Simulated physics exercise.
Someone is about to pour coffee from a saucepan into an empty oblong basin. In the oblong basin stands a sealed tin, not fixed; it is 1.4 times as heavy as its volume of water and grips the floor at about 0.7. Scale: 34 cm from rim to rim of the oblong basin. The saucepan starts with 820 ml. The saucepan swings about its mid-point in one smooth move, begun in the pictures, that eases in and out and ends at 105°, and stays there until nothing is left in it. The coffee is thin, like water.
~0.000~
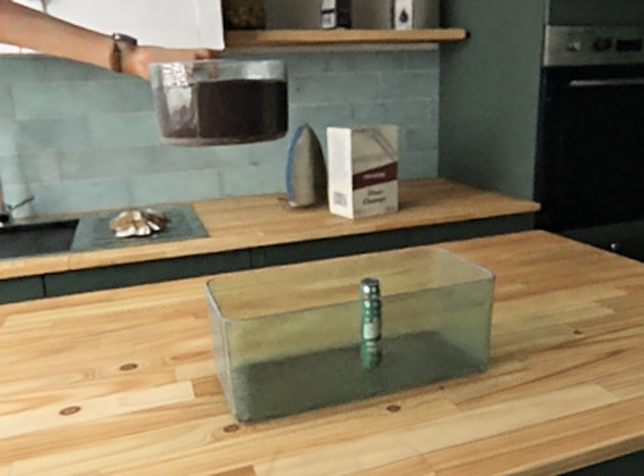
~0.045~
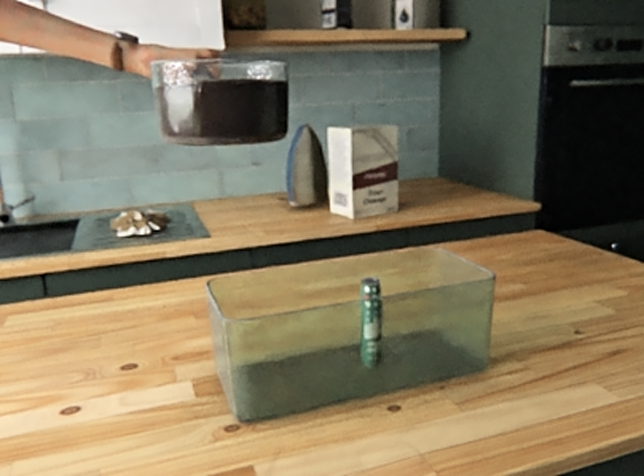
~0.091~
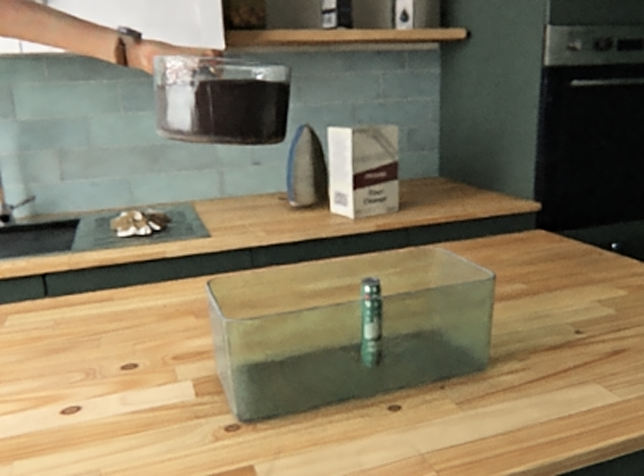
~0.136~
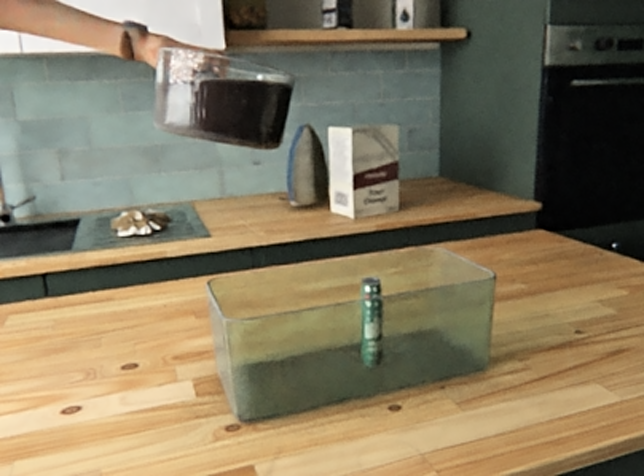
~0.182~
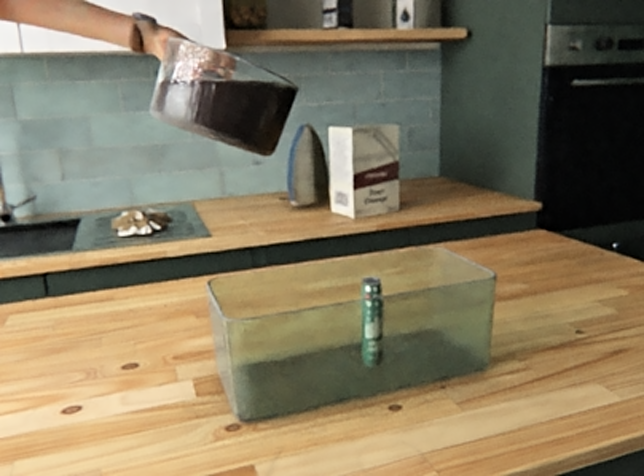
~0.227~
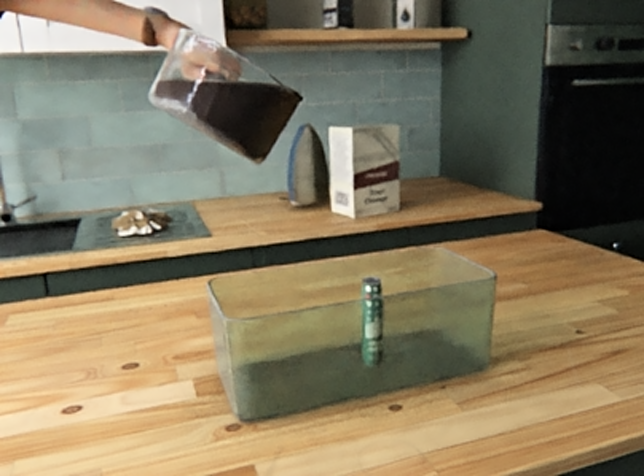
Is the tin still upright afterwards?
The tin falls.
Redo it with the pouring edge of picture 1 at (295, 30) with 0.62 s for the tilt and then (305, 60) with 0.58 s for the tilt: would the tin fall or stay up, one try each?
First it falls; then it topples.
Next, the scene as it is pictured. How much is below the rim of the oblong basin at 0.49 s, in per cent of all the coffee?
Near 10 in a hundred.
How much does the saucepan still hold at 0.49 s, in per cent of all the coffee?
About 30 per cent.
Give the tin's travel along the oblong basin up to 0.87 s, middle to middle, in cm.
About 3 cm.
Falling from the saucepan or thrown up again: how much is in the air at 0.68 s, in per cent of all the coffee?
Some 14 per cent.
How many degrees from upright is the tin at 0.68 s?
Near 0° from upright.
Then, 0.49 s in, the tilt is 97° and 30 per cent is still to pour; the tin stands where it began.
Then, 0.68 s in, the tilt is 105° and 7 per cent is still to pour; the tin stands 1 cm from where it began.
Then, 0.87 s in, the tilt is 105° and 1 per cent is still to pour; the tin leans 19°.
Then, 1.09 s in, the tilt is 105° and 0 per cent is still to pour; the tin lies on its side.
Finally, the tin lies on its side.
